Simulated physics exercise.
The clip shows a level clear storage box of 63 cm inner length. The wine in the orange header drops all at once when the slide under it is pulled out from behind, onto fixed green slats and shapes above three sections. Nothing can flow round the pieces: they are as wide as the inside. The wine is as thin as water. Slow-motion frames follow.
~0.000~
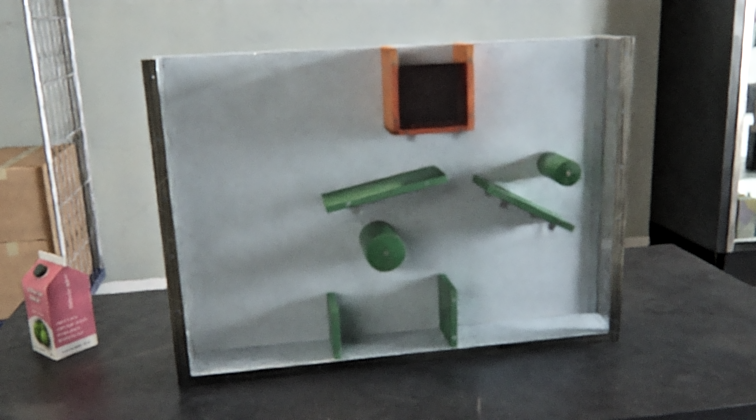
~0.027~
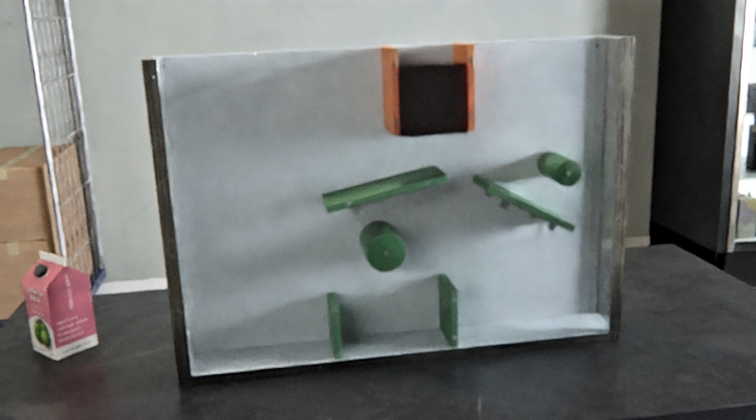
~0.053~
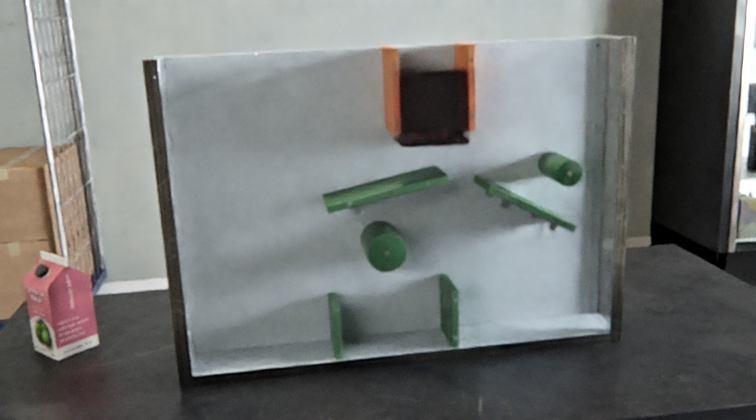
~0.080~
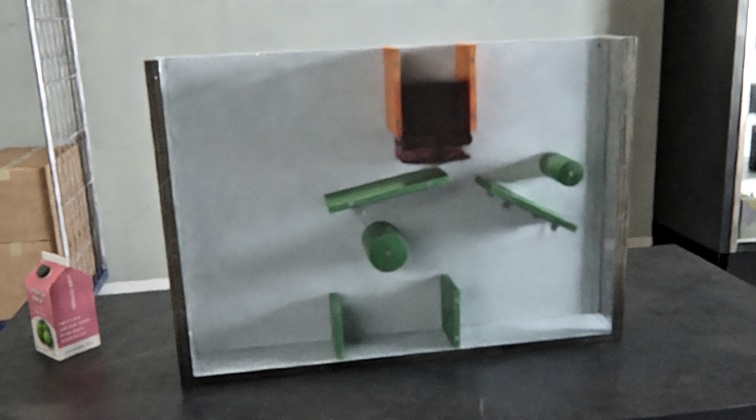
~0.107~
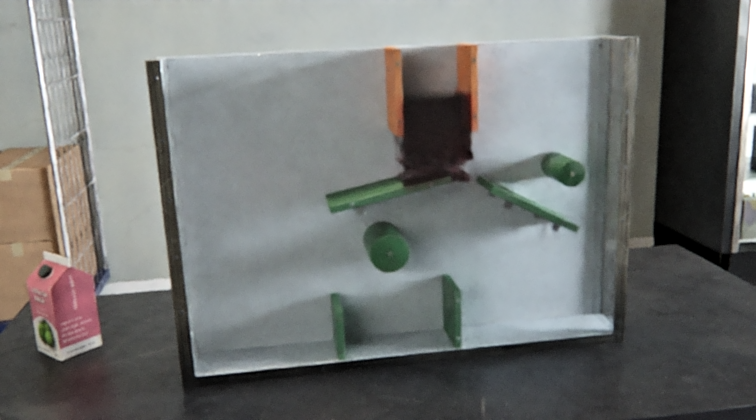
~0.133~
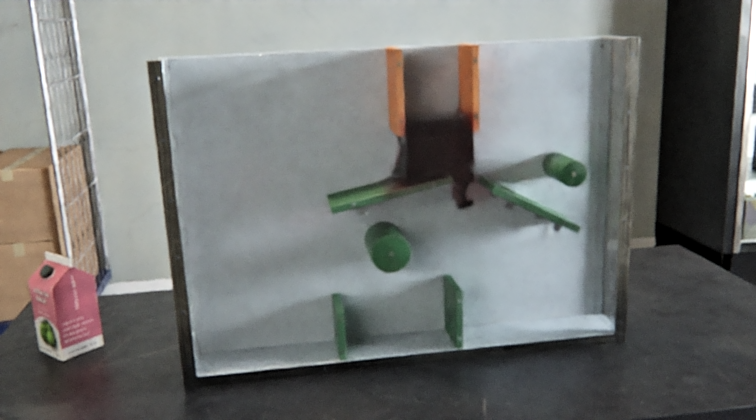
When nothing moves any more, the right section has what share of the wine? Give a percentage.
Close to 55 per cent of it.
By 0.24 s the sections hold 0, 0 and 21 per cent, with 79 still above them.
By 0.40 s the sections hold 19, 0 and 48 per cent, with 33 still above them.
By 0.78 s the sections hold 41, 1 and 52 per cent, with 5 still above them.
At rest it is 46 per cent left, 1 middle, 53 right.
